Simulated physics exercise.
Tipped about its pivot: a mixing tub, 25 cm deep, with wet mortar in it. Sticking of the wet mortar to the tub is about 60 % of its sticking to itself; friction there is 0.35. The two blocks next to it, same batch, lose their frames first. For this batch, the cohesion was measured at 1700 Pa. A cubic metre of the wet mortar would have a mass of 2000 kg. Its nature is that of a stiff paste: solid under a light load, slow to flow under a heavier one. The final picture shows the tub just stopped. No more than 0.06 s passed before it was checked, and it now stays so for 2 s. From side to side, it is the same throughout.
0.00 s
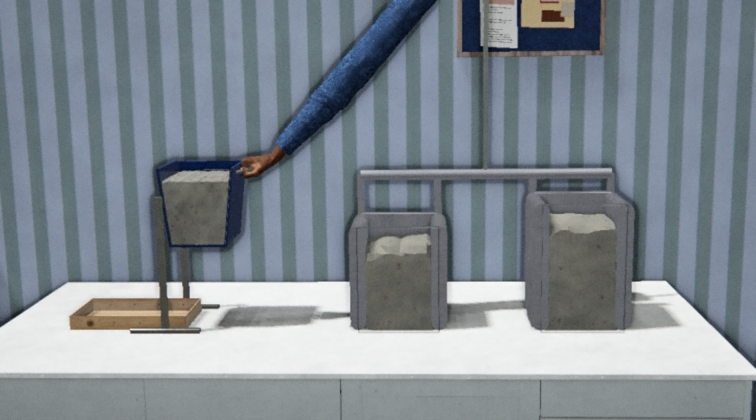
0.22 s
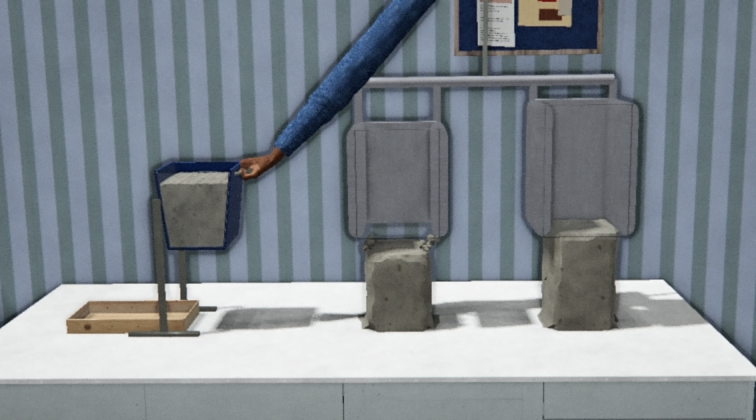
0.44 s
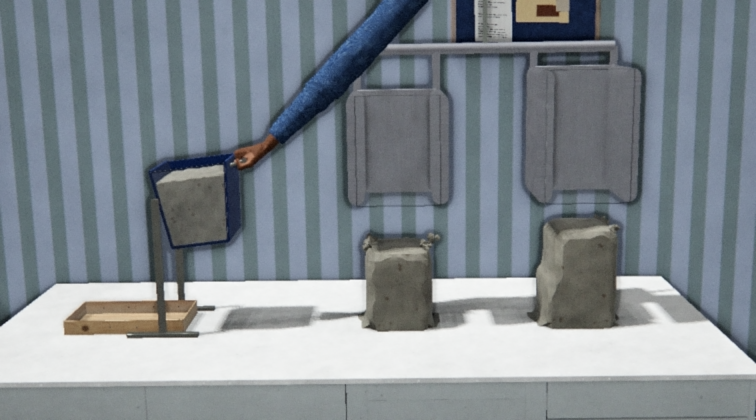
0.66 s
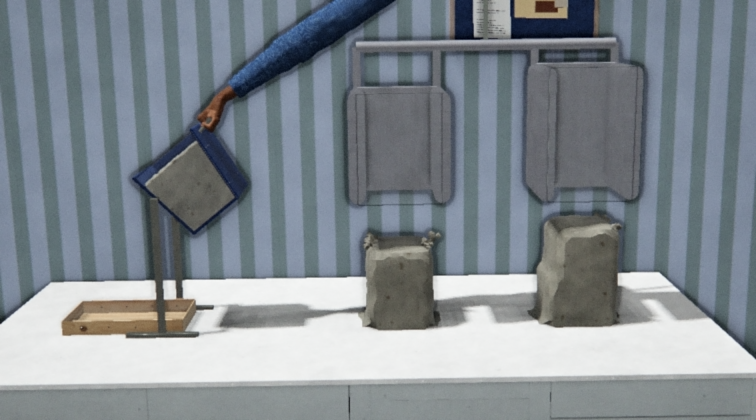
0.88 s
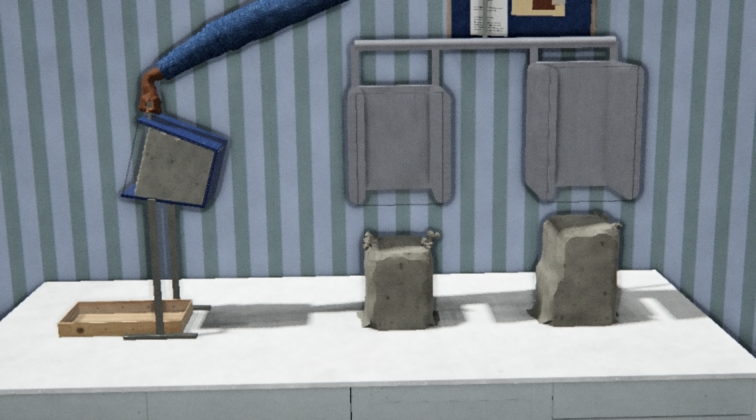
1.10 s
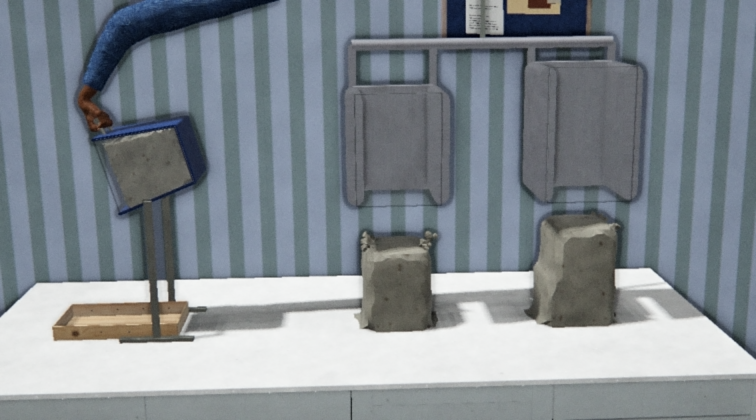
We see a grey frame lift off two grey blocks on a white counter, the right one slumping slightly, while a blue-sleeved arm holds a blue tub of grey mortar at left, then tips it leftward past its side.
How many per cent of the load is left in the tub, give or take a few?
I would say close to 0 percent.
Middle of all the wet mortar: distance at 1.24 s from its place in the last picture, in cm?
Some 3 cm.
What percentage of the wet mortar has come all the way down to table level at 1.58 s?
Some 0 % has got all the way down.
After 1.24 s, the tub is at 105 degrees and holds 100 %.
After 1.41 s, the tub is at 105 degrees and holds 86 %.
After 1.58 s, the tub is at 105 degrees and holds 65 %.
After 1.75 s, the tub is at 105 degrees and holds 27 %.
After 3.10 s, at the end, the tub is at 105 degrees and holds 0 %.
